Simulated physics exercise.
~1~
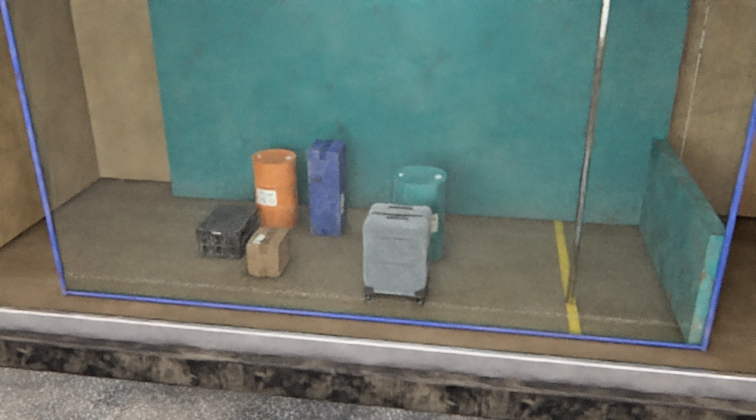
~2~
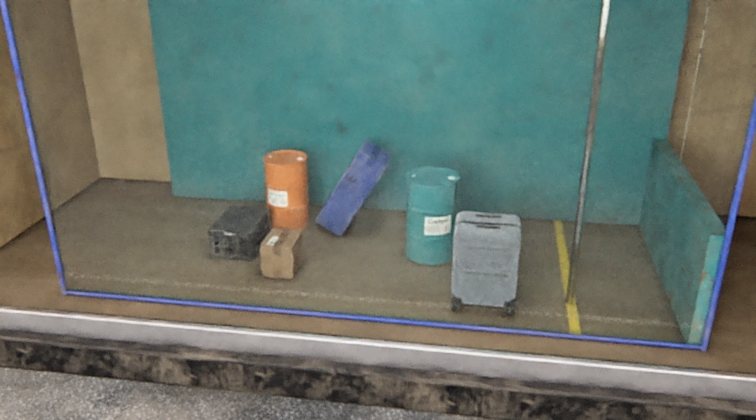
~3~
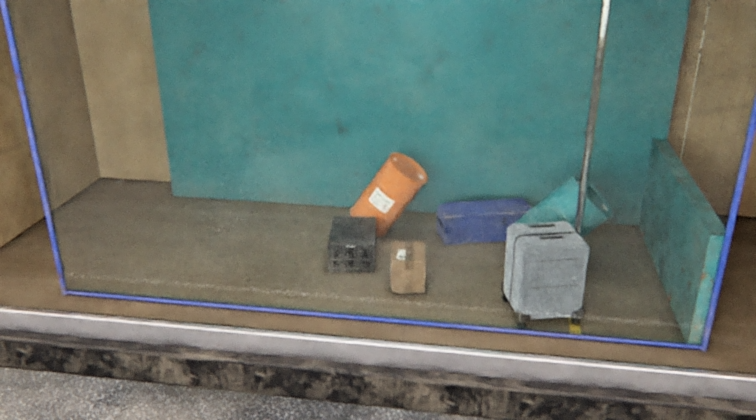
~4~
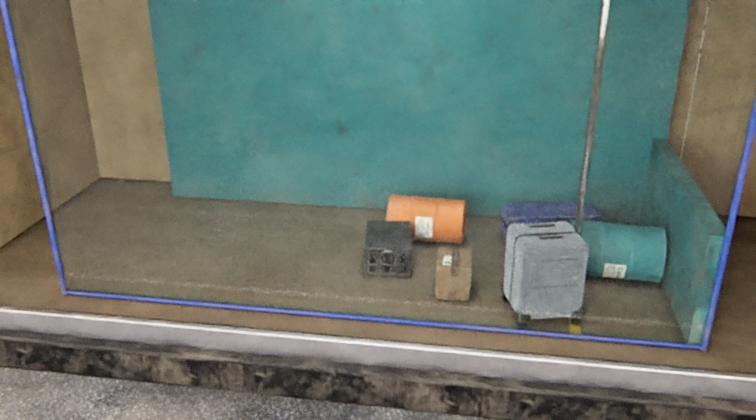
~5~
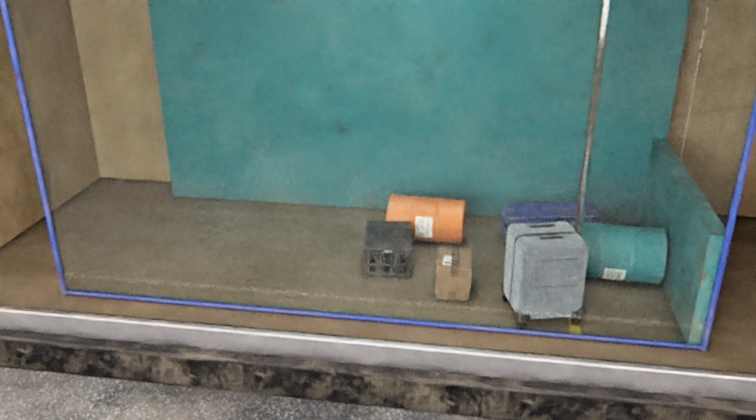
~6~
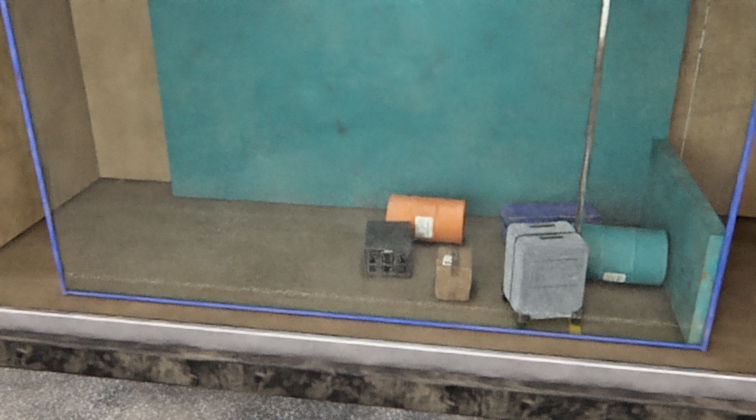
At first, an orange drum, a blue tall box, a teal drum and a grey wheeled case stand upright in a van's bay, with a black crate and a brown carton near them. The goods begin shifting right, and the blue box leans over. It falls on its side as both drums tip and the case rolls ahead, staying upright. The crate and carton slide along too. Both drums end up on their sides, the teal one farthest right. Everything then rests, with the blue box behind the case, short of the yellow line.
